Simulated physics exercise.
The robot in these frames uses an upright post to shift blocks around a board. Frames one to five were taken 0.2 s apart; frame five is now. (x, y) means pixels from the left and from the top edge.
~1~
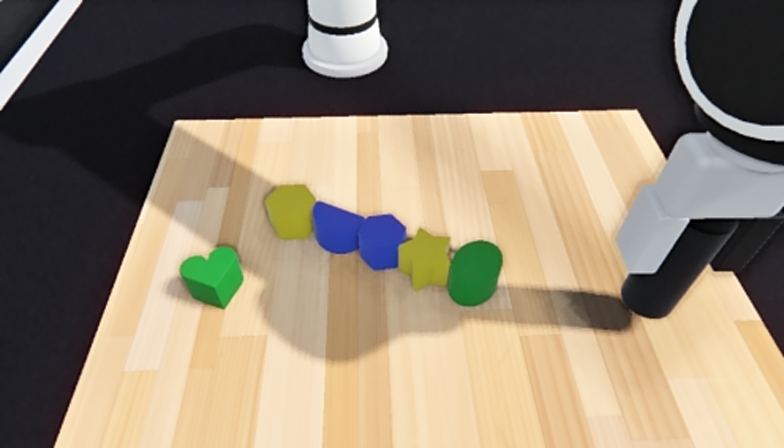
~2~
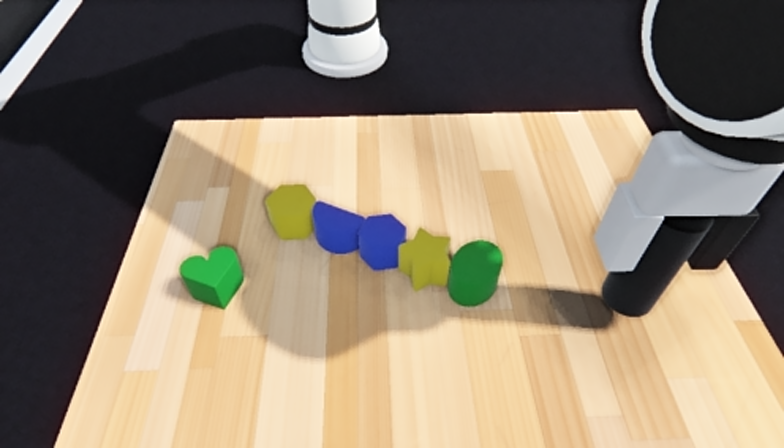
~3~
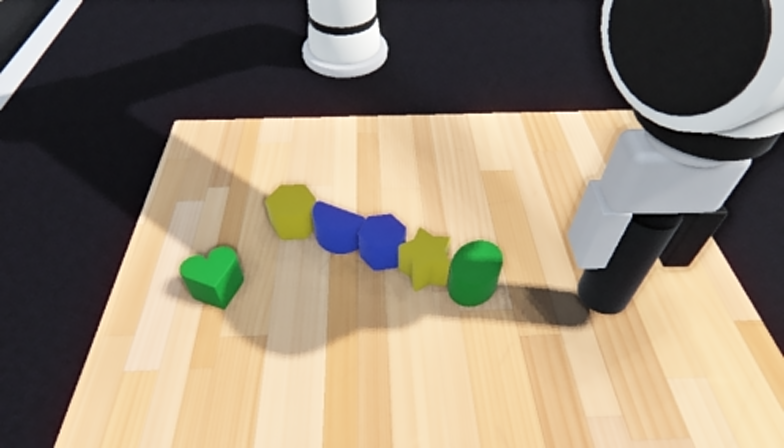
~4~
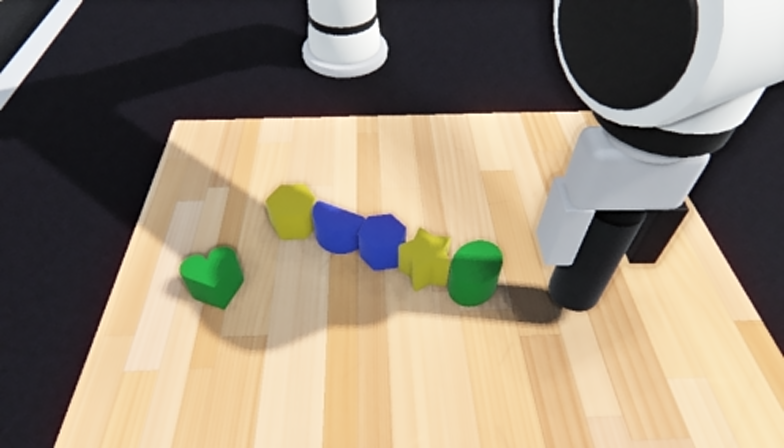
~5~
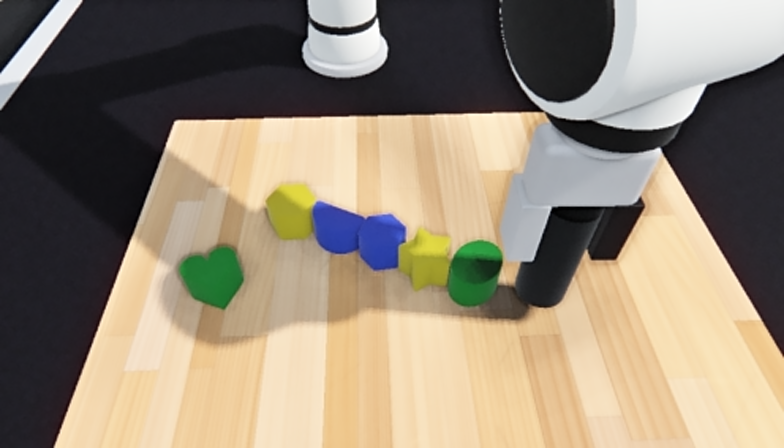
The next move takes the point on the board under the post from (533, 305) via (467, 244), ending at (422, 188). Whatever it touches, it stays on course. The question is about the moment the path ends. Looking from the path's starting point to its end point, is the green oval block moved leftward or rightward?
Side: Left.
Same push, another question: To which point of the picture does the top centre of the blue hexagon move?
Its top centre is at about (361, 228).
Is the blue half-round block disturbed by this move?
By the last moment, the blue half-round block will have left its place.
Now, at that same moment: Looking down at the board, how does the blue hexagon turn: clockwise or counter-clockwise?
Turns clockwise.
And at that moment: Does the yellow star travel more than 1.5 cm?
The answer is yes.
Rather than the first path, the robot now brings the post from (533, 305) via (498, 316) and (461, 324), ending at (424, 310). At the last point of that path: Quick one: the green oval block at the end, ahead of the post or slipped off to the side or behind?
No longer ahead of the post.
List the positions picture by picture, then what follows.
The first picture shows tip of the post at (646, 298), middles of tops, blue half-round block at (335, 216), blue hexagon at (383, 229), yellow star at (427, 247), green oval block at (478, 261).
The second picture shows post at (627, 296), nothing pushed.
The third picture shows post at (602, 294), nothing pushed.
The fourth picture shows post at (573, 291), nothing pushed.
The fifth picture shows post at (540, 288), blue half-round block at (335, 216), blue hexagon at (383, 229), yellow star at (427, 247), green oval block at (478, 261).
The first path, step by step. One third of the way, post at (488, 247); blue half-round block at (324, 210); blue hexagon at (365, 227), turned 20° clockwise; yellow star at (401, 253), turned 15° anticlockwise; green oval block at (444, 246), turned 50° anticlockwise.
Two thirds of the way, post at (453, 206); blue half-round block at (323, 208); blue hexagon at (361, 228), turned 30° clockwise; yellow star at (396, 256), turned 35° anticlockwise; green oval block at (434, 238), turned 70° anticlockwise.
At the end, post at (423, 170); blue half-round block at (323, 208); blue hexagon at (361, 228), turned 30° clockwise; yellow star at (396, 256), turned 35° anticlockwise; green oval block at (434, 238), turned 70° anticlockwise.
